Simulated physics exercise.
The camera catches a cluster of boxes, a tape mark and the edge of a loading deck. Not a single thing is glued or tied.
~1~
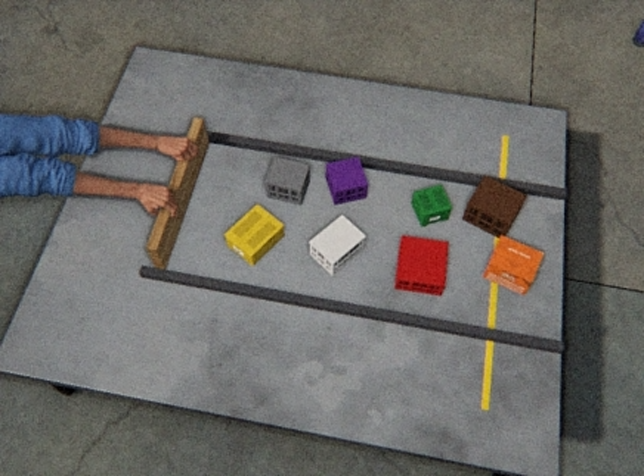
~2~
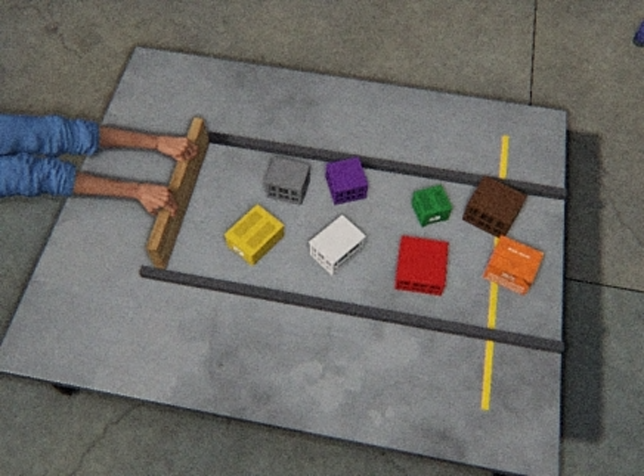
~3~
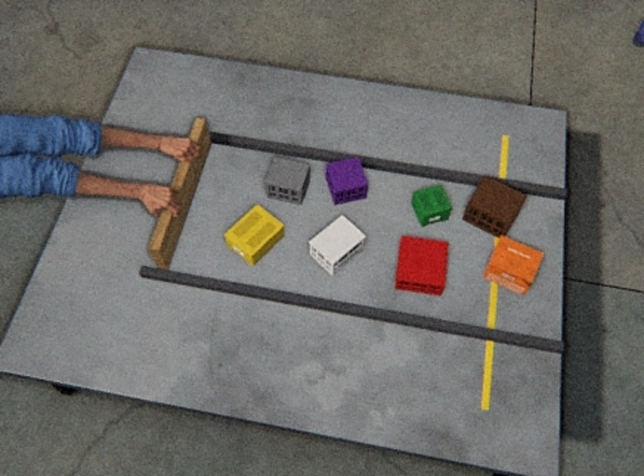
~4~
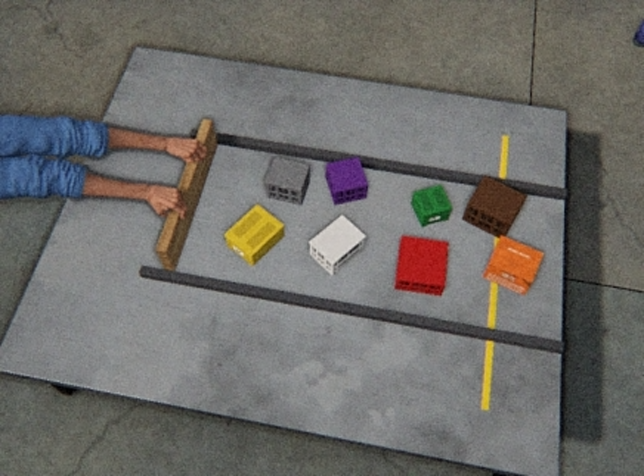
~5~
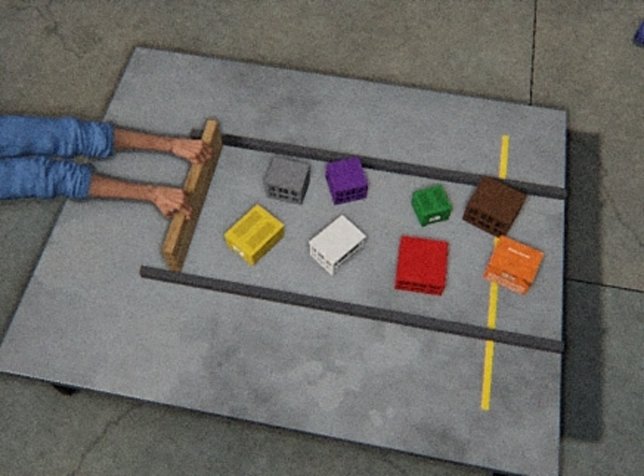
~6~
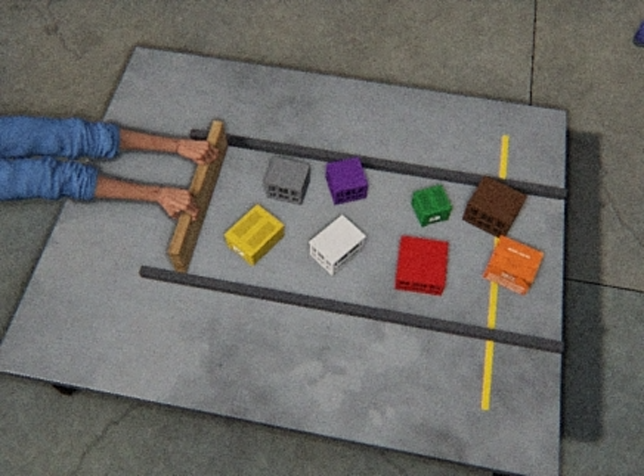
Eight coloured boxes and crates sit on a grey deck over a concrete floor, seen from above at a slant. Between two dark rails, grey and yellow are at left, purple and white beside them, then green and red, with brown and orange at right by a yellow tape line. Two denim-sleeved arms slide a wooden plank slightly rightward, touching nothing, while boxes and camera stay still.
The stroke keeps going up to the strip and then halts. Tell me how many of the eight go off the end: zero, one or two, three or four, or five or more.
The answer is three or four.
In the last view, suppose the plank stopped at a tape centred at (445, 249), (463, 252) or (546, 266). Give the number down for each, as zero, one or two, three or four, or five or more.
Result per tape, in order - either one or two / 1 or 2 / five or more.
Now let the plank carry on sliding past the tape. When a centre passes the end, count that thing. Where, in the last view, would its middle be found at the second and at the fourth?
Pixels in order: Roughly (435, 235), roughly (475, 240).
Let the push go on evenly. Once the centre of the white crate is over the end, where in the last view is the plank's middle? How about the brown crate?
The white crate gives roughly (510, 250), the brown crate roughly (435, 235).
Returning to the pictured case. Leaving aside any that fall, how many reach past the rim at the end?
I make it 2.
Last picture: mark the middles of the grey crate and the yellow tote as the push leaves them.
The one named first is at (521, 219), the next at (516, 274).
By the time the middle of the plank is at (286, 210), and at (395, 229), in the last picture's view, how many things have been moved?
I get 4 at the one place and 8 at the other.
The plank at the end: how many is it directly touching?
The answer is 2.
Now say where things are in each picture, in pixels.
The first frame shows orange box (513, 265); brown crate (494, 208); green tote (431, 206); plank (180, 192); tape (497, 257).
The second frame shows brown crate (494, 208); red crate (422, 266).
The third frame shows green tote (431, 206); purple crate (346, 181).
The fourth frame shows orange box (513, 265); yellow tote (255, 236).
The fifth frame shows brown crate (494, 208); white crate (337, 245).
The sixth frame shows orange box (513, 265); brown crate (494, 208); green tote (431, 206); plank (201, 196); tape (497, 257).
Soon after, none off yet; orange box at rest near (513, 265); brown crate at rest near (494, 208); green tote at rest near (431, 206).
In the end, the number that fall off is three or four; gone, red crate, green tote, brown crate and orange box.
